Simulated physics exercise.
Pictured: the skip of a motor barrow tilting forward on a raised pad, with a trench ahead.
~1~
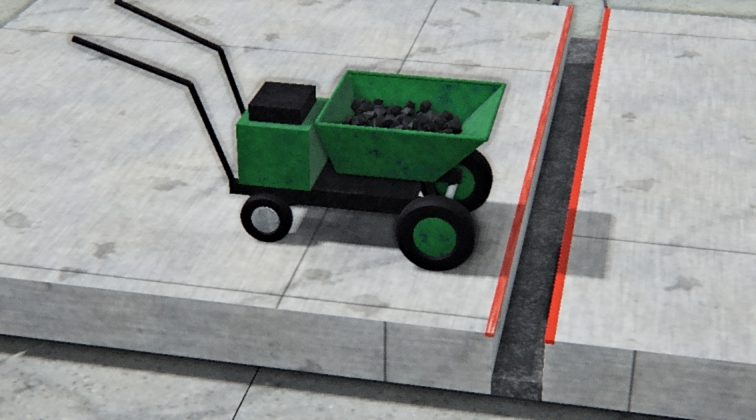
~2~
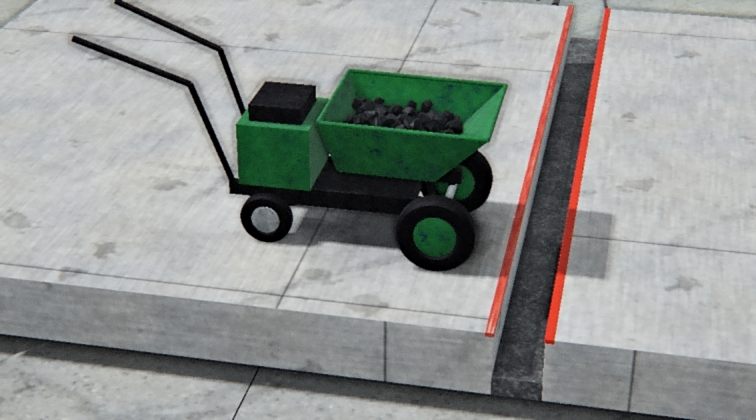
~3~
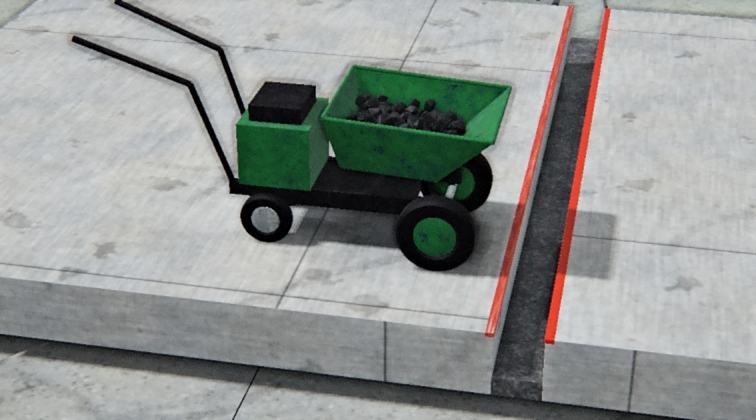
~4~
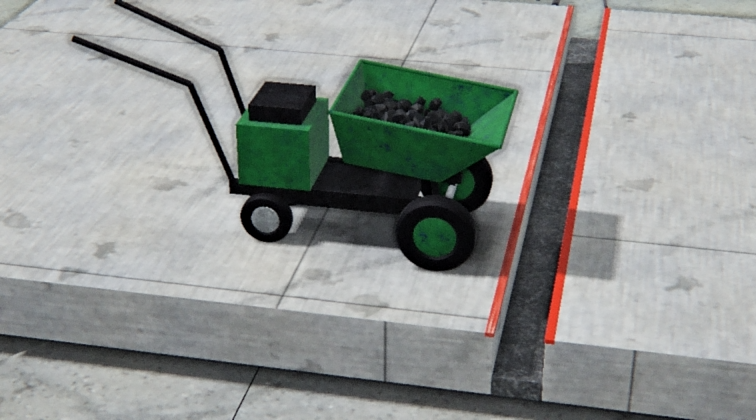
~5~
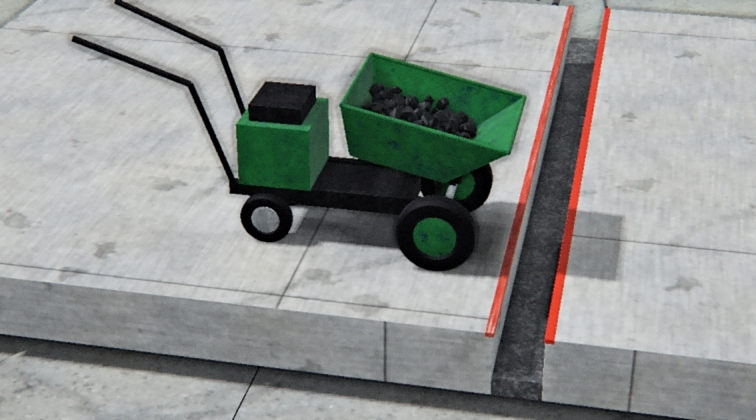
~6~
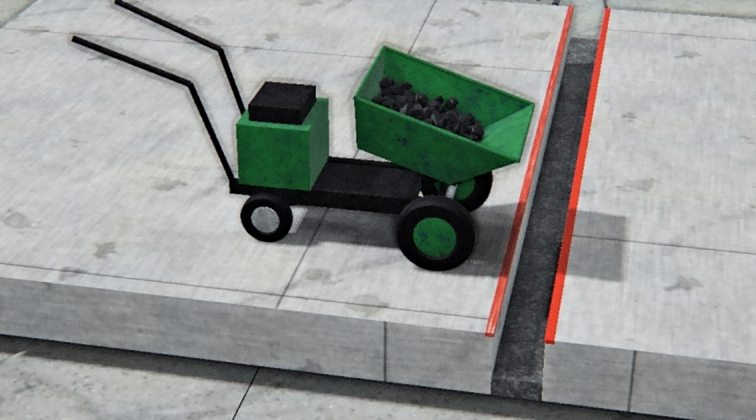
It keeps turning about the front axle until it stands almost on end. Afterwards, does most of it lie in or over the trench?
The load ends chiefly outside the trench.
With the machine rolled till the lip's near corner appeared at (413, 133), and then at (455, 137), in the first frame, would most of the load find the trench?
Respectively: The bigger portion, the bigger portion.
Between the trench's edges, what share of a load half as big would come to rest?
Around 20 %.
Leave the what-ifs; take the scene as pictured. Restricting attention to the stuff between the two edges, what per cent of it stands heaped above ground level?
My estimate would be close to 5 per cent.
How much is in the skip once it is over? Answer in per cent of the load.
About 10 in a hundred.
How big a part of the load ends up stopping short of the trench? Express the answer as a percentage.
My estimate is around 0 percent.
Just after the last frame, skip tipped steeply; every one in the skip.
A moment on, skip tipped steeply; the larger part in the skip; roughly a quarter beyond it; just a few falling.
Further on, skip tipped right over; roughly a quarter in the skip; just a few in or heaped over the trench; the larger part beyond it.
When it is over, skip tipped right over; about a tenth in the skip; about a tenth in or heaped over the trench; the larger part beyond it.
